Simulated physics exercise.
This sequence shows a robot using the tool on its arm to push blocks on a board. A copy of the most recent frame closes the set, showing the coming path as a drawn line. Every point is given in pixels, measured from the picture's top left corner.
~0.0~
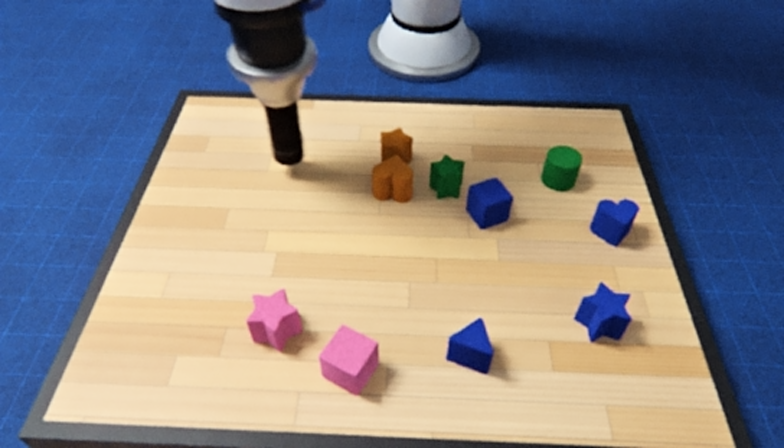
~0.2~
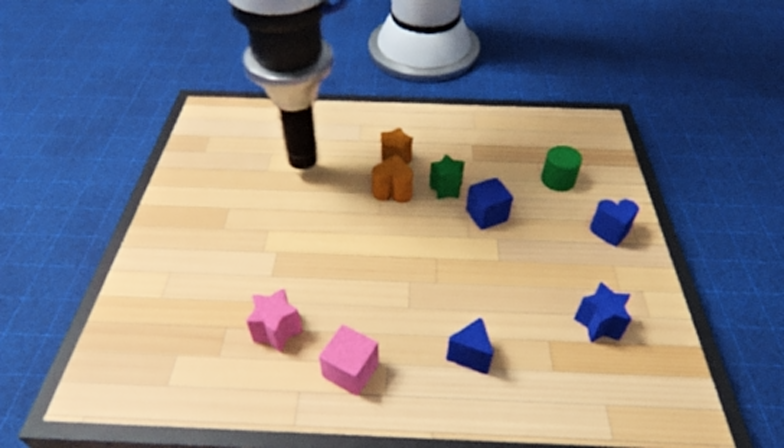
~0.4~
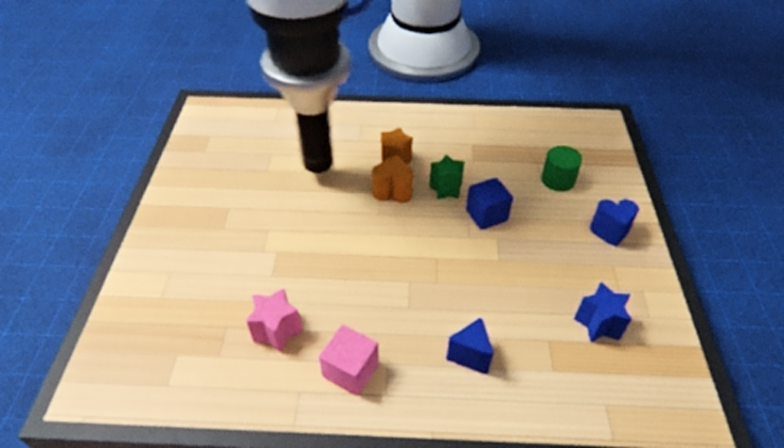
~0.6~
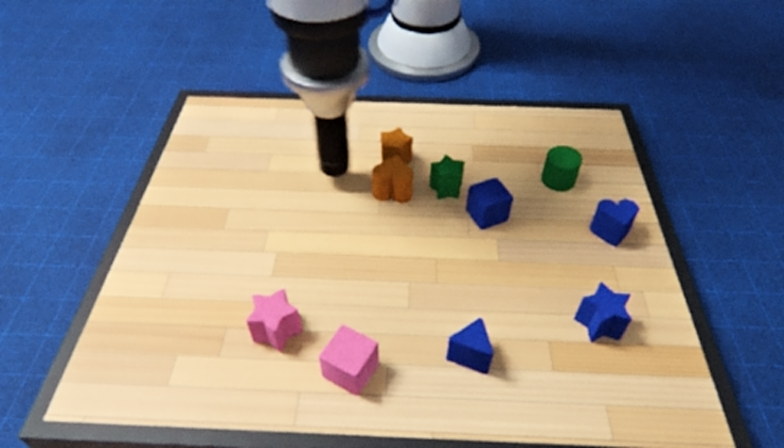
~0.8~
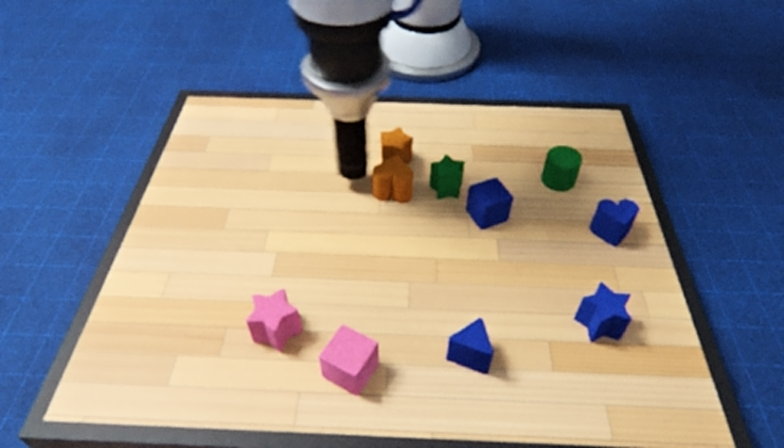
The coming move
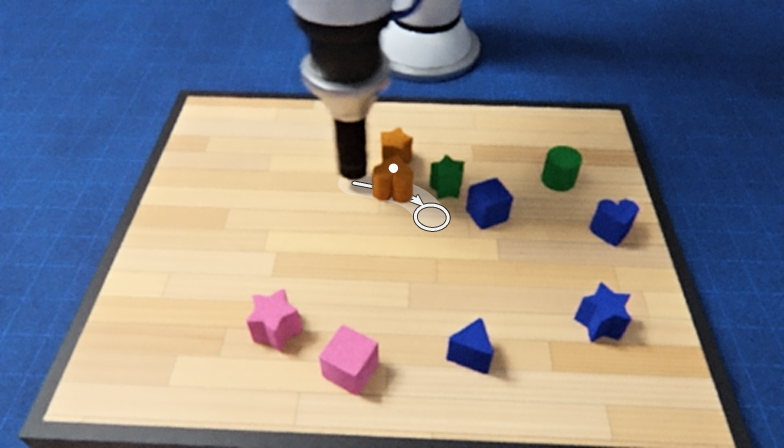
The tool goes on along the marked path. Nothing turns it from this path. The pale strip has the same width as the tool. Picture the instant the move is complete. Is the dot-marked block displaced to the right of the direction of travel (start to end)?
My answer is no.
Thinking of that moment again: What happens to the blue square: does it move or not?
It shifts position.
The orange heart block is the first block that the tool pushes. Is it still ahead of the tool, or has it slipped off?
I believe the orange heart block loses its place ahead of the tool and slips off.
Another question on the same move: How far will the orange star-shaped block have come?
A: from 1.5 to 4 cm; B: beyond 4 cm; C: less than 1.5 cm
C.
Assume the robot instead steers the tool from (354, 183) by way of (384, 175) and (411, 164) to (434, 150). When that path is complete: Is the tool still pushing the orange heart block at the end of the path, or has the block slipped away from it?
It falls back or aside.
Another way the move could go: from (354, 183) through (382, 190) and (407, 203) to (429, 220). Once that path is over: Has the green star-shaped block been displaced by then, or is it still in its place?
Gets moved.
Drawn move, from (354, 183) over (384, 189) and (413, 198) to (432, 217); the dot is on the orange heart block.
What follows on the original path. One third of the way, tool at (384, 176); orange heart block at (419, 172).
Two thirds of the way, tool at (414, 185); orange heart block at (446, 181), turned 35° anticlockwise; green star-shaped block at (462, 164), turned 40° anticlockwise.
At the end, tool at (433, 204); orange heart block at (466, 188), turned 80° anticlockwise; orange star-shaped block still; green star-shaped block at (465, 164), turned 60° anticlockwise; blue square at (504, 192), turned 20° clockwise.
